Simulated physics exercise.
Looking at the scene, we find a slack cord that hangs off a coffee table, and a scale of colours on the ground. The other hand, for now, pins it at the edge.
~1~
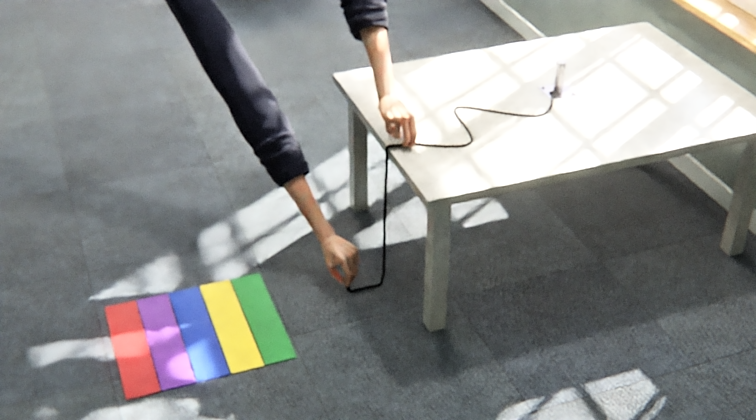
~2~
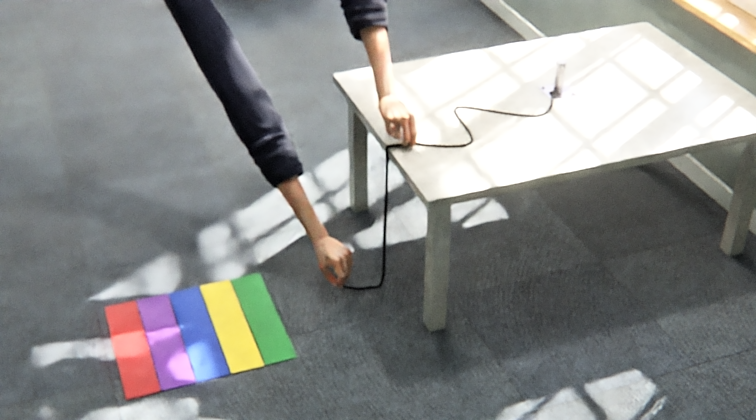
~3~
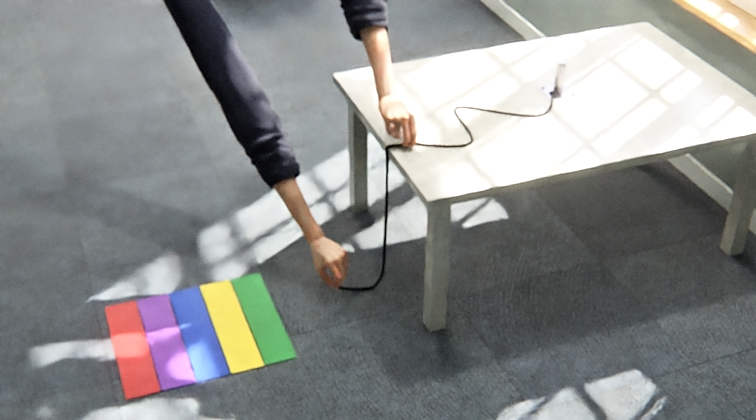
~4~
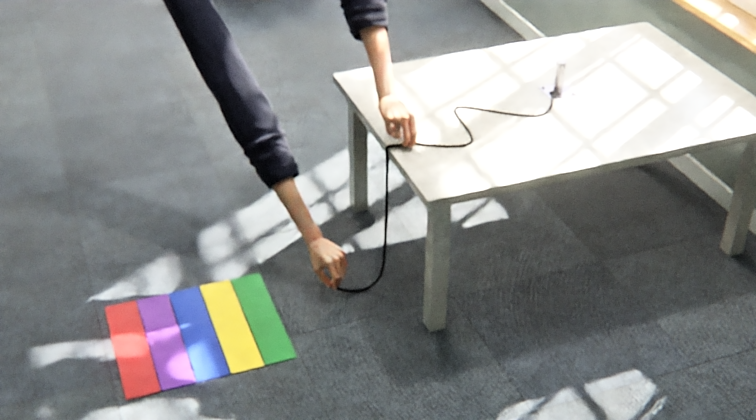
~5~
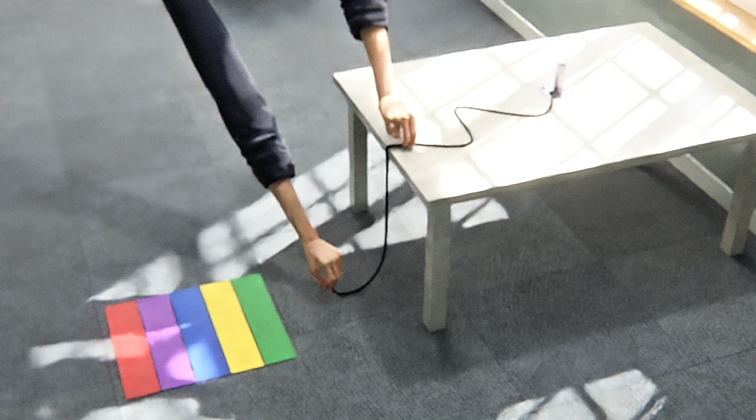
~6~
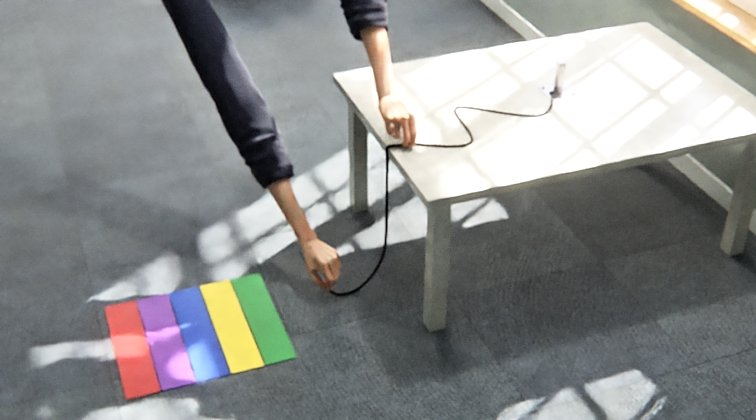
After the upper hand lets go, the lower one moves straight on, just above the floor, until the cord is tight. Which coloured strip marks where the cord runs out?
Red.
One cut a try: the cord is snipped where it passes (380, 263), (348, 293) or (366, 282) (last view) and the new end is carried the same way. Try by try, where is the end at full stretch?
Taking them in turn, it's about (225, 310), then about (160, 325), and finally about (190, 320).
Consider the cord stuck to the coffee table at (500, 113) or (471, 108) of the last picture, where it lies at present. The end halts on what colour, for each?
The end lands on purple the first time and on purple the second time.
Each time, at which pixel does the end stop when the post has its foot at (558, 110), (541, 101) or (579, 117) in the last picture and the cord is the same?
In order, the pixels are (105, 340), (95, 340) and (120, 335).
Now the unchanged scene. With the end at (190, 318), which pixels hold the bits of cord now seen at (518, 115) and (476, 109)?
(486, 106) and (450, 116), approximately.
Early on, end near (190, 318); over blue.
Midway, end near (151, 327); over purple.
At the end of the slack, end near (128, 332); over red. It halts on the red strip.
